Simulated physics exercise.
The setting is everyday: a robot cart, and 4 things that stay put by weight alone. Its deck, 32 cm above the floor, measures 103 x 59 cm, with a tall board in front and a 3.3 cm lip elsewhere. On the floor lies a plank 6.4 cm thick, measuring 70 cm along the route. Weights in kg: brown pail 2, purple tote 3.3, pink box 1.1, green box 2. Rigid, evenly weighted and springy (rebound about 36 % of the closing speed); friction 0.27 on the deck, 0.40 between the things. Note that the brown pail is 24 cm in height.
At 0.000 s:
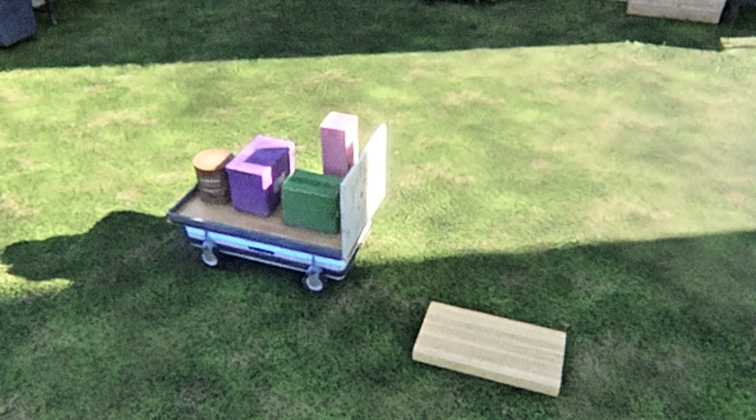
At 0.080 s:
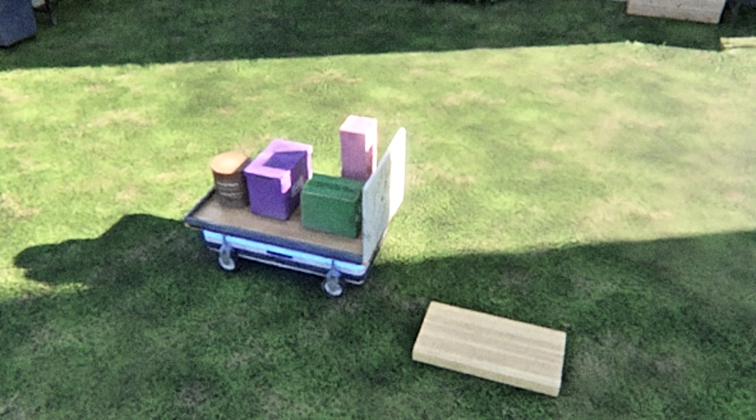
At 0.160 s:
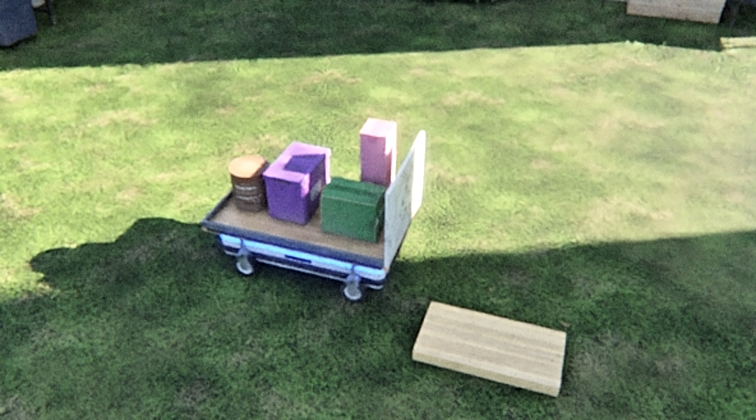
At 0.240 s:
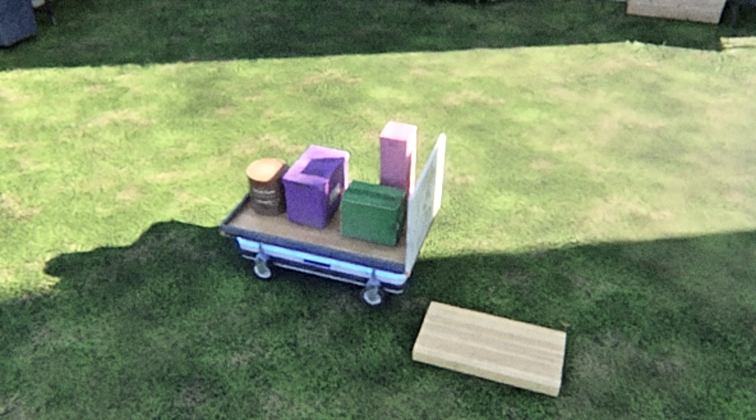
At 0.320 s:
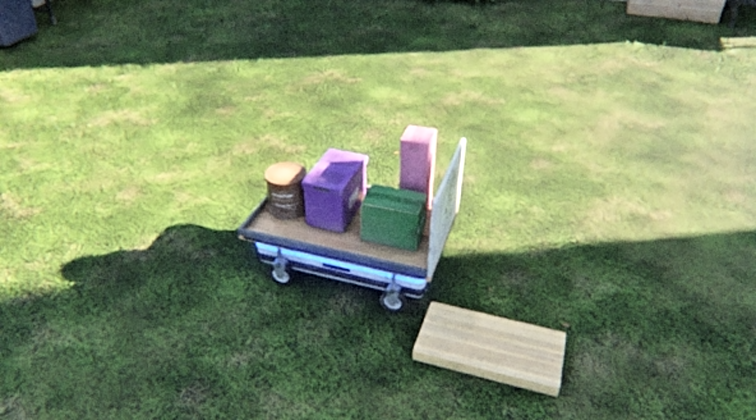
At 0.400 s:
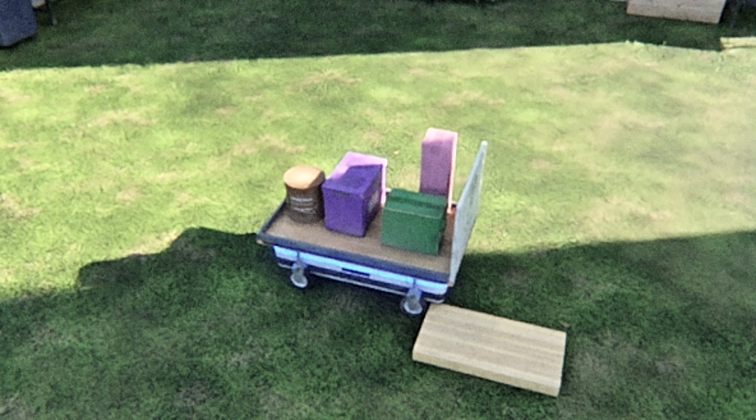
On a grassy lawn crossed by sunlight and shadow, the view looks down from above at a slight angle and stays still. A low cart with a tall pale board at its right end carries a brown pail at left, a purple tote, a green box nearer the front and an upright pink box behind, while a wooden plank lies at lower right. The cart rolls steadily rightward and slightly toward the viewer, its load keeping its arrangement, drawing close beside the plank.
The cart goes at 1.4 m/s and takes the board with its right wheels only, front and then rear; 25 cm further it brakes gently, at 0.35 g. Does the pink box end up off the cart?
Yes.
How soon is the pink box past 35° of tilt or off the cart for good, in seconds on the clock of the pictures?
I'd put it at some 0.9 s.
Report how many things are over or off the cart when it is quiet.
1.
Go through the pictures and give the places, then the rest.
Cart 0 cm along; pink box (340, 160); brown pail (217, 177), in the first frame.
Cart 11 cm along; green box (334, 205); brown pail (234, 180), in the second frame.
Cart 22 cm along; purple tote (299, 183); green box (354, 209), in the third frame.
Cart 34 cm along; brown pail (270, 187); purple tote (318, 187), in the fourth frame.
Cart 45 cm along; green box (394, 217); brown pail (288, 191), in the fifth frame.
Cart 56 cm along; pink box (437, 177); purple tote (355, 194), in the sixth frame.
Around 0.70 s, cart 98 cm along; pink box at 23° to upright near (507, 176); green box at 14° to upright; purple tote shifted 3 cm.
Around 1.10 s, cart 154 cm along; pink box now off the cart; brown pail at 17° to upright; purple tote at 9° to upright.
Around 1.40 s, cart 196 cm along; green box shifted 14 cm; brown pail shifted 8 cm; purple tote shifted 4 cm.
Around 1.80 s, cart 245 cm along; green box shifted 14 cm; brown pail shifted 11 cm; purple tote shifted 6 cm.
Finally (2.5 s), off the cart, pink box; not toppled but over 10 cm from the start, brown pail, purple tote and green box. Final places as that camera would see them, pink box near (665, 243).
